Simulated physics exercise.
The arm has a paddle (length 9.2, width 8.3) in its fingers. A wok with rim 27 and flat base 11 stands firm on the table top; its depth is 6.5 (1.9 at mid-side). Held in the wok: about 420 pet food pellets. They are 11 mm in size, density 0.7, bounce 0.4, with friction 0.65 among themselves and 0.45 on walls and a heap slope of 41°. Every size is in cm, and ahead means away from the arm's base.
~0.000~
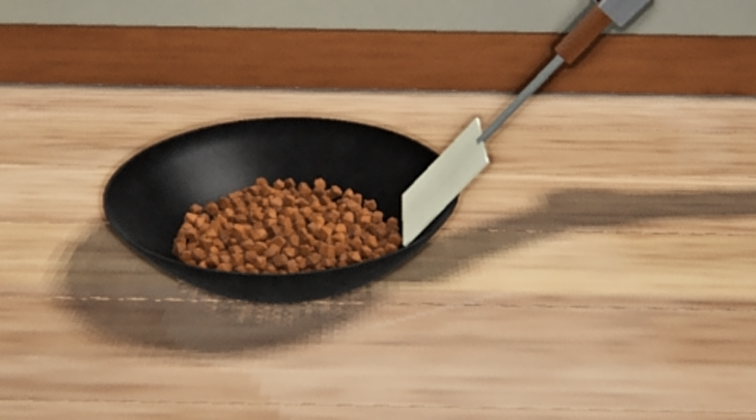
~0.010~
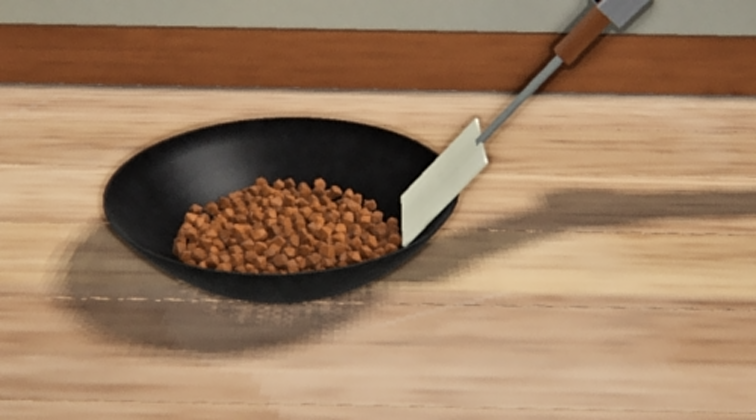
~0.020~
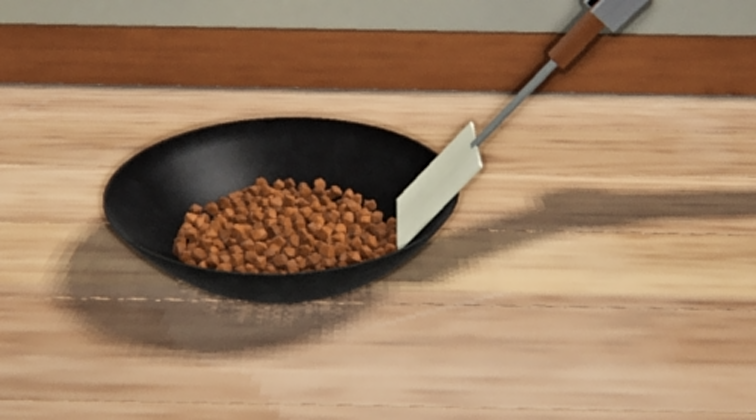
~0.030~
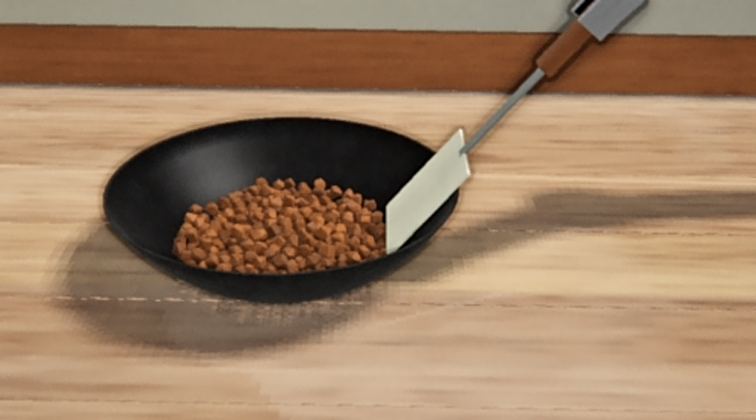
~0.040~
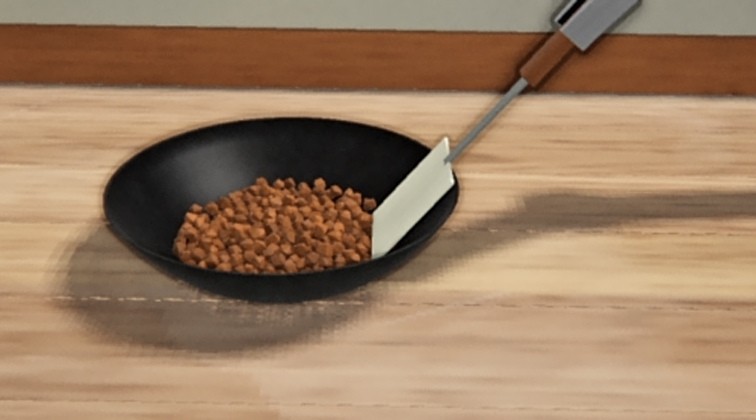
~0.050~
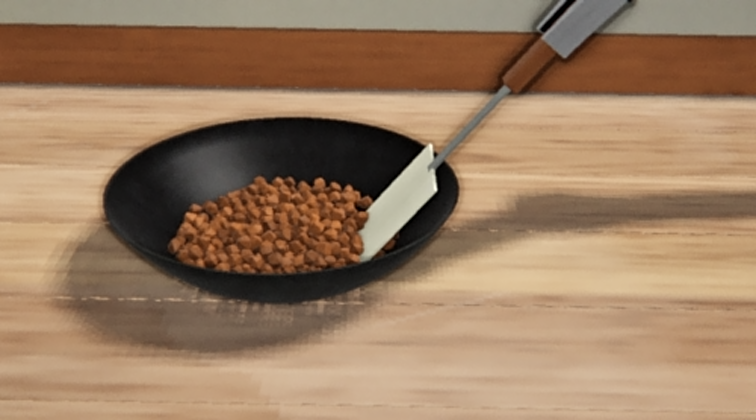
We see a black wok of small brown pellets on a wooden surface, with a pale flat paddle at its right side. The paddle moves a short way left and slightly down, pushing into the pellets and nudging them leftward.
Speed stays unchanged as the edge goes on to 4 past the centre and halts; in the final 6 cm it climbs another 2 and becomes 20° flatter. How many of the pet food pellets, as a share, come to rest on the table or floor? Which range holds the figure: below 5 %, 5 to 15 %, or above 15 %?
The figure lies below 5 %.
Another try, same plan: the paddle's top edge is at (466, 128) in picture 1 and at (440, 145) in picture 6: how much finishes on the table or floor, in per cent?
About 0 per cent.
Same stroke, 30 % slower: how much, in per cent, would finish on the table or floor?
I'd say close to 0 per cent.
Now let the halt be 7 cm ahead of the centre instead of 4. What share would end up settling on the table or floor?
In that case about 20 percent ends on the table or floor.
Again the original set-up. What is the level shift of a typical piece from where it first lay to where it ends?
Distance: Around 5 cm.
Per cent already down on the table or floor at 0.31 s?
That would be near 0 per cent, give or take.
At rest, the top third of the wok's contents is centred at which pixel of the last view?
Pixel estimate: About (177, 203).
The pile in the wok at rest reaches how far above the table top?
About 7.0 cm above the table.
By 0.07 s, sloping 50°, highest piece 5 above the table; 424 in the wok.
By 0.10 s, sloping 44°, highest piece 7 above the table; 424 in the wok.
By 0.31 s, sloping 31°, highest piece 7 above the table; 421 in the wok, 3 on the table or floor.
By 1.36 s, sloping 31°, highest piece 7 above the table; 421 in the wok, 3 on the table or floor.
Final count, 421 in the wok, 3 on the table or floor. That is 1 % on the table or floor.
